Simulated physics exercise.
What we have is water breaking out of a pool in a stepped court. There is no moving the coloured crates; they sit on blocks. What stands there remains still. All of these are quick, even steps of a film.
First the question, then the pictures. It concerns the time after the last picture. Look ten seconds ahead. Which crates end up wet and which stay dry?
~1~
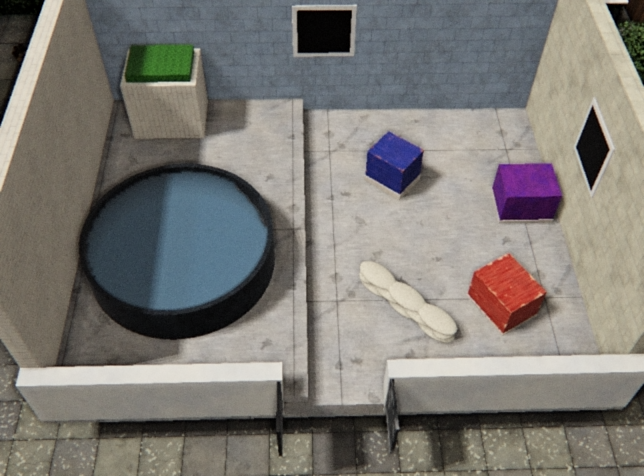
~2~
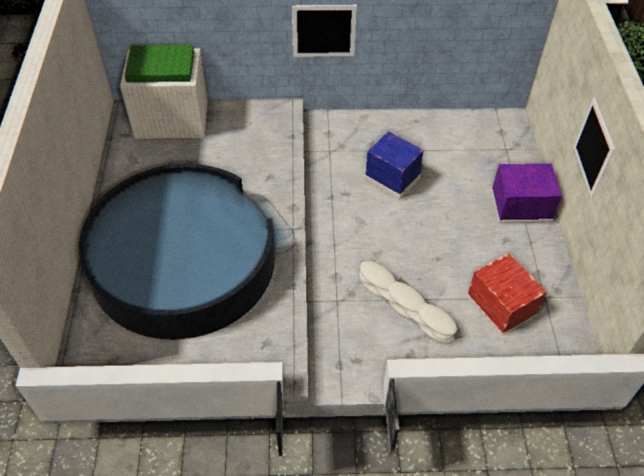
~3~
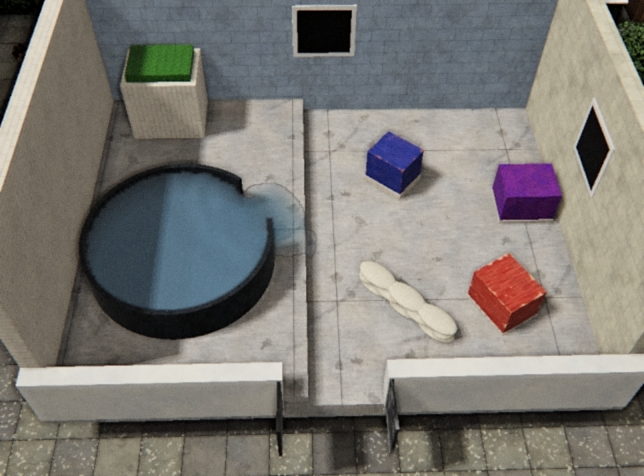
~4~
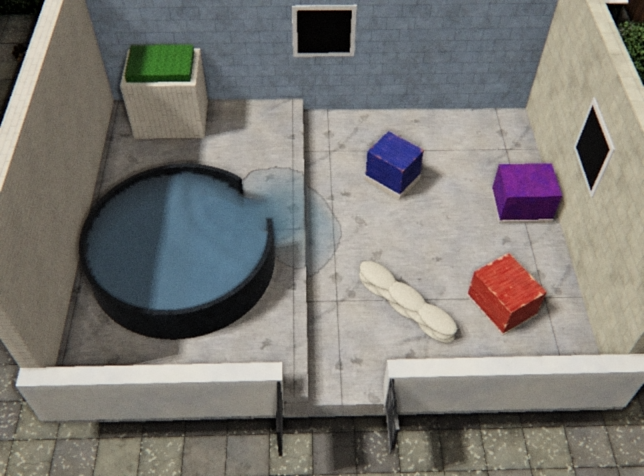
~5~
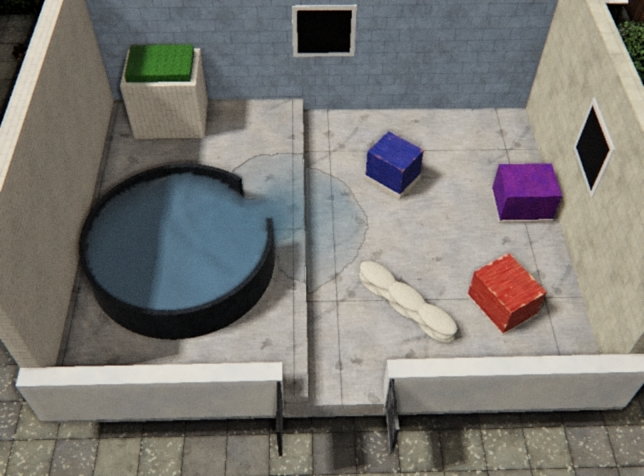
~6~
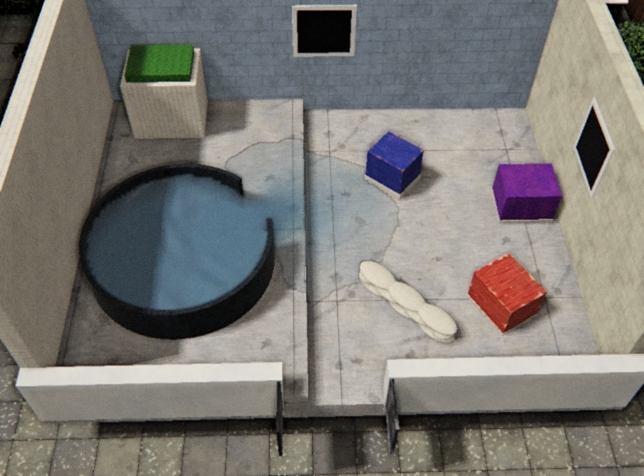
Outcome: The blue crate gets dampened by the water; the red crate gets dampened by the water; the purple crate gets dampened by the water.
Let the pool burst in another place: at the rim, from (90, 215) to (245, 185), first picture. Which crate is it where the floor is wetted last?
My pick is the red-painted one.
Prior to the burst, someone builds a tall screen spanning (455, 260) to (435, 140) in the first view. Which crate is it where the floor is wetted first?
The blue crate.
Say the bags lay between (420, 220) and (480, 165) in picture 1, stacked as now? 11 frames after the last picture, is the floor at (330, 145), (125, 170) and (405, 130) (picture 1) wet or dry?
In the order asked - drenched, bone dry, drenched.
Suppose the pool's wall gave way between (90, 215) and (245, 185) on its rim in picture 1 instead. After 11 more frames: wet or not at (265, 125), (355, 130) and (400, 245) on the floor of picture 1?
First spot drenched, second drenched, third unwetted.
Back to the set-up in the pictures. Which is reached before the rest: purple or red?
The purple one.
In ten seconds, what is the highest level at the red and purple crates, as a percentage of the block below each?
Roughly 380 per cent for the first, 330 per cent for the second.
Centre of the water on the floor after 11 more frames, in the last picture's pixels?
Around pixel (253, 233) of the last picture.
A moment on, water covers 30 % of the floor; the blue crate water round its plinth, the red crate not reached, the purple crate water round its plinth.
Next, water covers 40 % of the floor; the blue crate water round its plinth, the red crate water round its plinth, the purple crate water round its plinth.
Then, water covers 55 % of the floor; the blue crate water round its plinth, the red crate water round its plinth, the purple crate water round its plinth.
Later, water covers 70 % of the floor; the blue crate water round its plinth, the red crate water round its plinth, the purple crate water round its plinth.
In the end, water covers 70 % of the floor; the blue crate was topped, the red crate was topped, the purple crate was topped.
